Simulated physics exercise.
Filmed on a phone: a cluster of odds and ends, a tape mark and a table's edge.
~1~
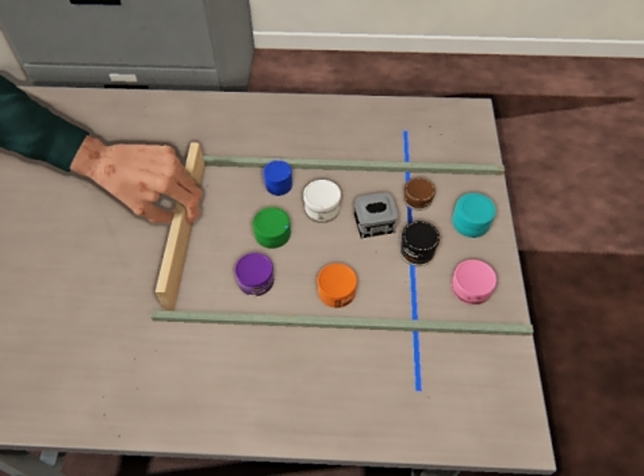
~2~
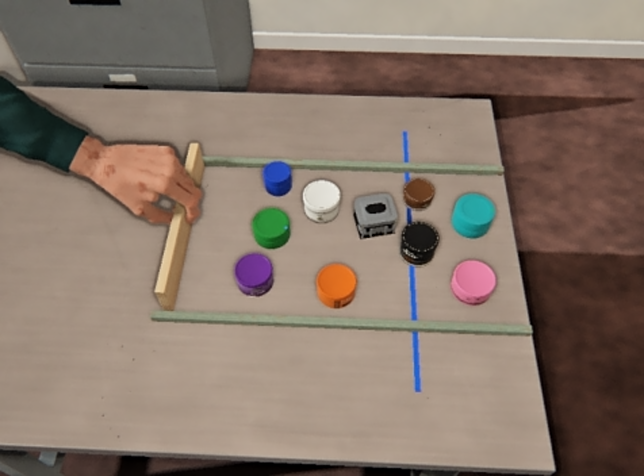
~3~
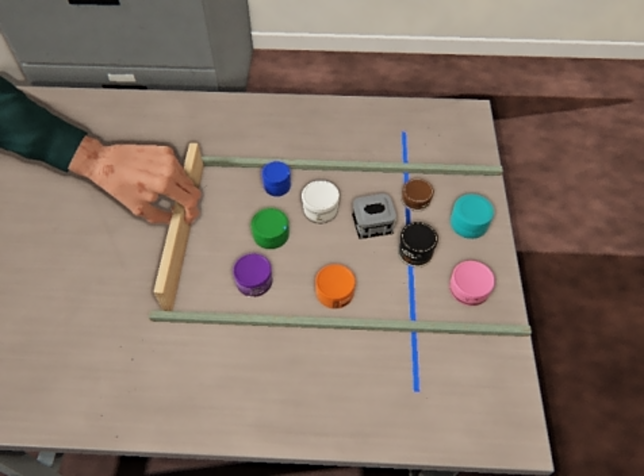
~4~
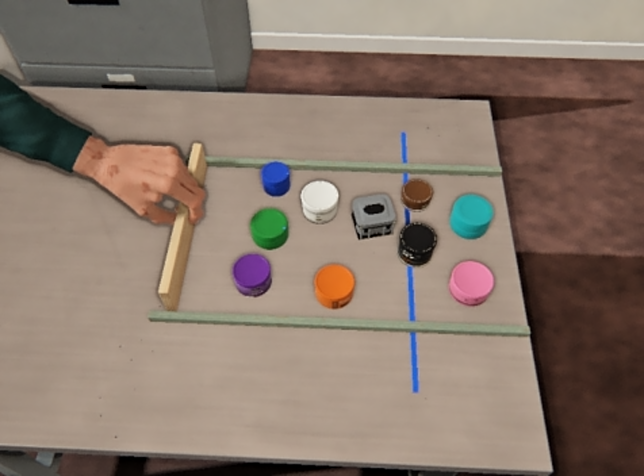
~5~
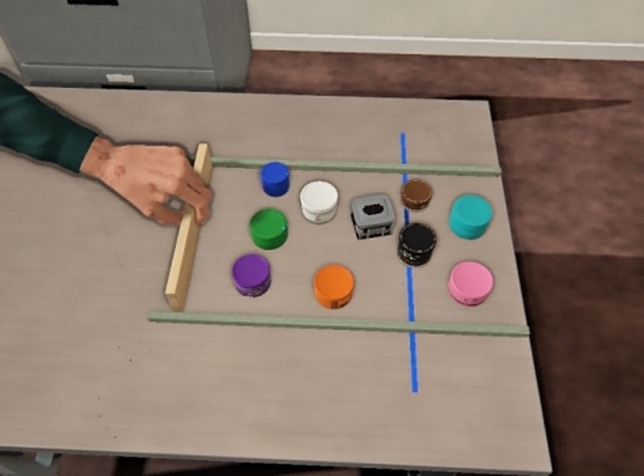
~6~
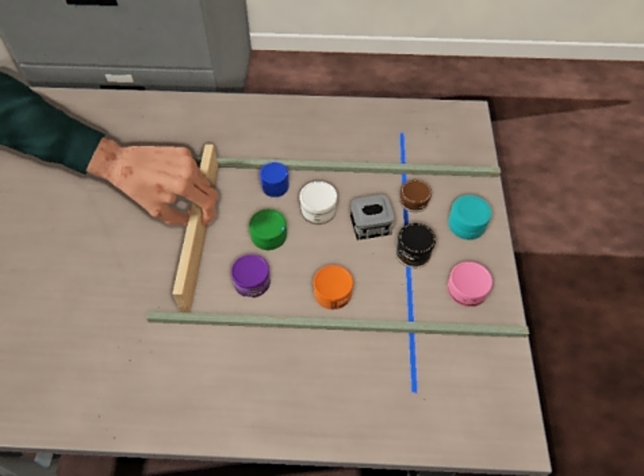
On a tabletop with a blue tape line, a hand held a wooden board upright beside scattered colourful lids and tubs, then slid it slightly right while the other things stayed put.
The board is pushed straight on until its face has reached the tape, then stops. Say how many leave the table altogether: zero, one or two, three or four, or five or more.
Outcome: The number that fall off is zero.
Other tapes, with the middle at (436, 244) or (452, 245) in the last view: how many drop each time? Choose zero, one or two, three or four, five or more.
One after another: Either one or two; 1 or 2.
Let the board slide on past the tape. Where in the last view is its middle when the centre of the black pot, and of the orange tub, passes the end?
Its middle is around (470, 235) and around (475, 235).
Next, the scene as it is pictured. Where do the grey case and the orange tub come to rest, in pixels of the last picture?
About (463, 223), and the other about (461, 305).
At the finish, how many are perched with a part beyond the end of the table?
That would be 1.
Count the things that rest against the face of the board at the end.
That makes 4.
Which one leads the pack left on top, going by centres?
The turquoise lid ends nearest.
Soon after, none off yet; turquoise lid at rest near (470, 217); pink tub at rest near (469, 284); brown tin at rest near (415, 196).
At rest, the number that fall off is zero.
